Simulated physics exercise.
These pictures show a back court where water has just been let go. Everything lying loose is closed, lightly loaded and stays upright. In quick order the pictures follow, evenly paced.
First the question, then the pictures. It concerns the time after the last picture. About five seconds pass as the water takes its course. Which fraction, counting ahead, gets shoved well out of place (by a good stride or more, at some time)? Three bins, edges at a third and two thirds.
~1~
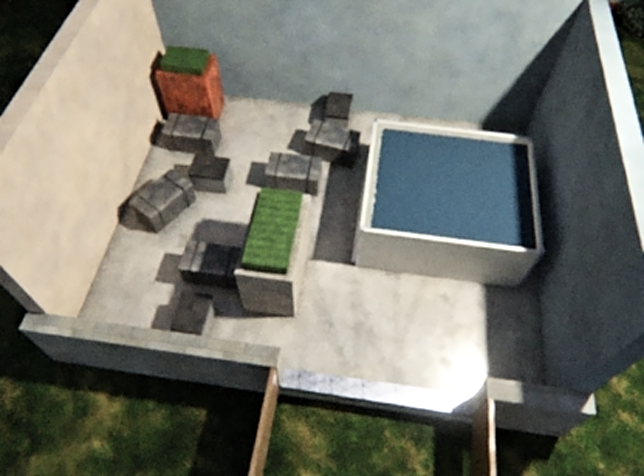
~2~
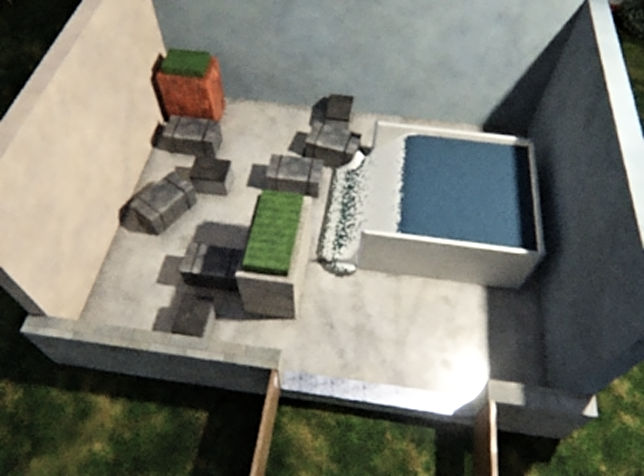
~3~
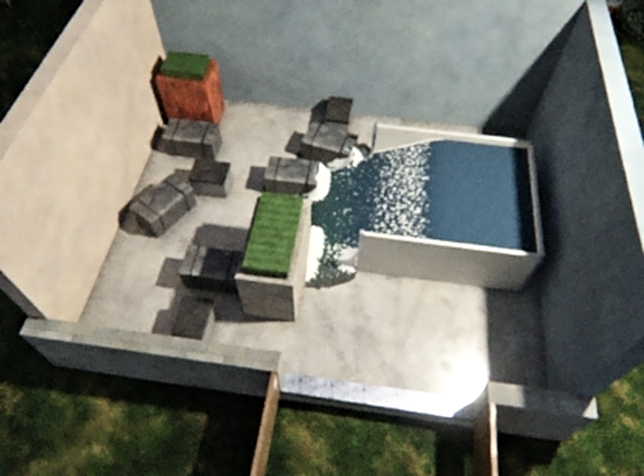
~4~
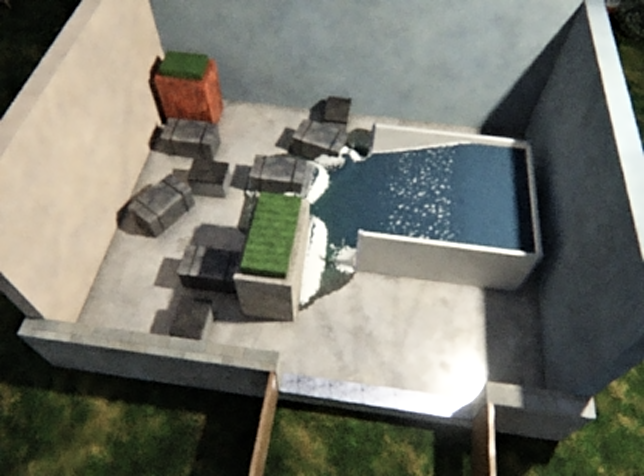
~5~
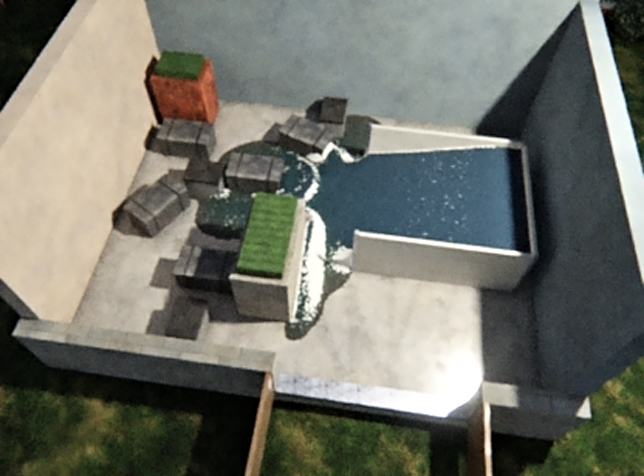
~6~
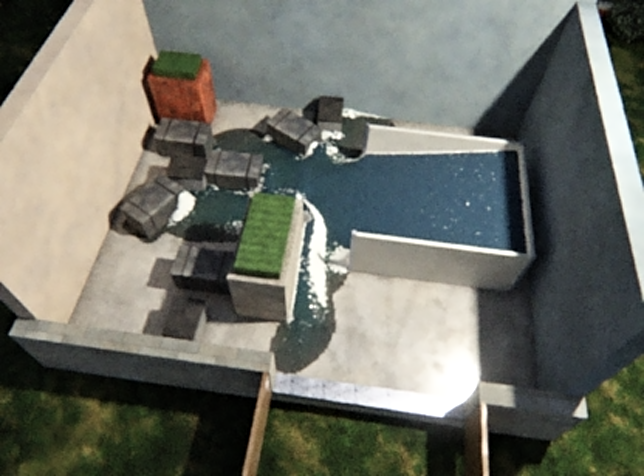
Bin: Two thirds or higher.
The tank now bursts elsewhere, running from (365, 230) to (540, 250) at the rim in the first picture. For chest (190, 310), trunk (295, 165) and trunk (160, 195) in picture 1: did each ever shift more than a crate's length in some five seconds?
Results in order: Cleared that distance / stayed short / stayed short.
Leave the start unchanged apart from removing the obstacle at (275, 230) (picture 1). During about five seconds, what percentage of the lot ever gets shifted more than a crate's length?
It comes to some 90 per cent of the lot.
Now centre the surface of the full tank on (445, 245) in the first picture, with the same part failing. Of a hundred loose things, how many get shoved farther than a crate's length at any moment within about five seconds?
I'd put it close to 90 percent.
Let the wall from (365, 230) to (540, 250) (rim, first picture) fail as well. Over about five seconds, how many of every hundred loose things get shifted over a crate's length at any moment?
About 10 per cent.
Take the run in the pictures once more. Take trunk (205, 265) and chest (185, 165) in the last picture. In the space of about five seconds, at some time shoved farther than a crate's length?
The first: Doesn't reach it. The second: Reaches it.
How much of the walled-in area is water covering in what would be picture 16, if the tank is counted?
75 per cent or so.
A moment on, 3 of 8 are well off their spots; 0 afloat.
Next, 4 of 8 are well off their spots; 5 afloat.
Later, 5 of 8 are well off their spots; 7 afloat.
In the end, 5 of 8 are well off their spots, and 6 have been at some point; 8 afloat.
